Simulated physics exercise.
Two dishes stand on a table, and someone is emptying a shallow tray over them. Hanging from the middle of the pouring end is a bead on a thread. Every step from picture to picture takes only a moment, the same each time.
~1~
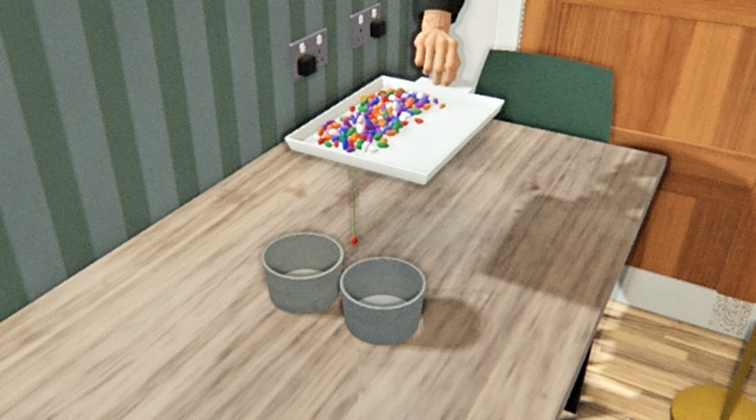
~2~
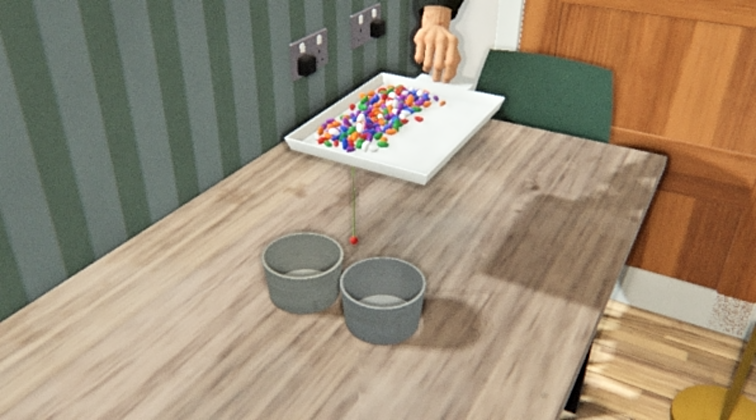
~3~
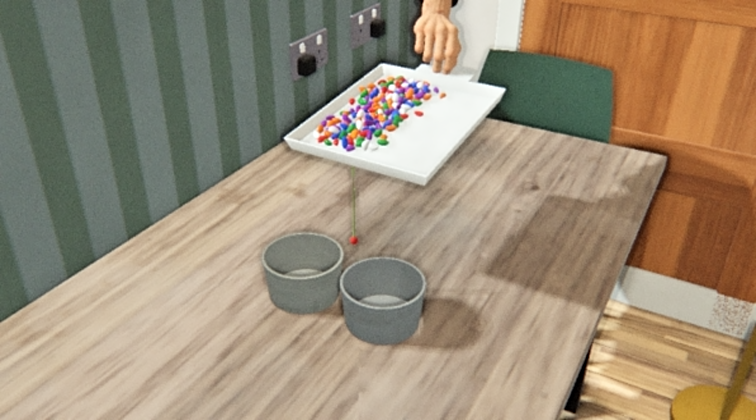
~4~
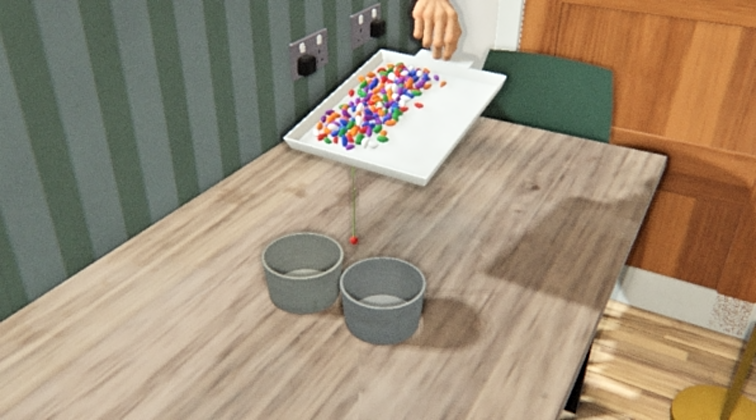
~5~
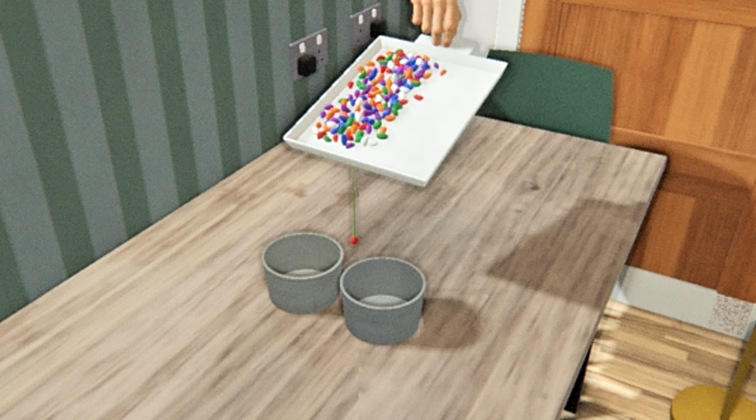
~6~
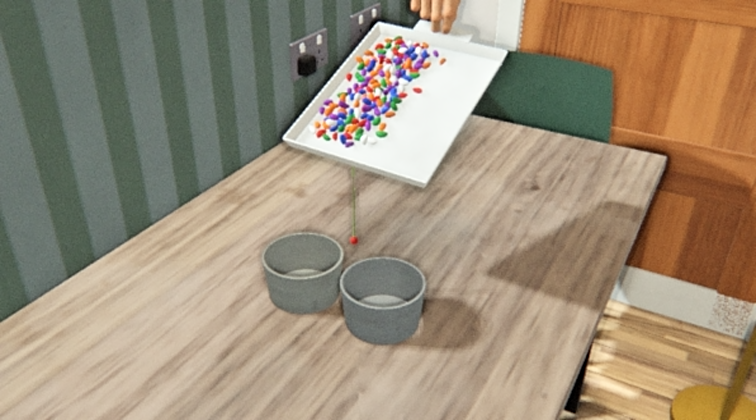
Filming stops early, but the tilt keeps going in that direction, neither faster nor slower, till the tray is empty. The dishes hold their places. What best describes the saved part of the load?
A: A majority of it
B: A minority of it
Option A: A majority of it.
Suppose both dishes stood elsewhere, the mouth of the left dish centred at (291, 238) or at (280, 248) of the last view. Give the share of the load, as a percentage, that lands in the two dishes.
Roughly 40 per cent, and 60 per cent.
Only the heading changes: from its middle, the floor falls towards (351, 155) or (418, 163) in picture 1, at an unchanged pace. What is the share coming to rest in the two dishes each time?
Respectively close to 80 and 40 in a hundred.
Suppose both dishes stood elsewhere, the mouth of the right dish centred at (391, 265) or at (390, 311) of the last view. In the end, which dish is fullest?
The right of the pair the first time, the left of the pair the second.
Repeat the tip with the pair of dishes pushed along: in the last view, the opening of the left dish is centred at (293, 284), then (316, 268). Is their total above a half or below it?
Held in all, by try: A smaller portion, then a larger portion.
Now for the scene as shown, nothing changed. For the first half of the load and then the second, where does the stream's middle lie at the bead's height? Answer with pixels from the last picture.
First half (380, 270); second half (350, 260).
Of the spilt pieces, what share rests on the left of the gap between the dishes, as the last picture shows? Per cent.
I'd put it at close to 50 per cent.
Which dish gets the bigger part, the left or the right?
The one that comes out ahead is the rightward one.
Soon, tray tipped steeply; most on the tray; a small part in the air.
A while on, tray tipped past a quarter turn; a small part on the tray; about a third in the right dish; a small part in the left dish; about a quarter outside both; about a quarter in the air.
Towards the end, tray tipped past a quarter turn; about half in the right dish; about a quarter in the left dish; about a quarter outside both.
Finally, tray tipped past a quarter turn; about half in the right dish; about a quarter in the left dish; about a quarter outside both.
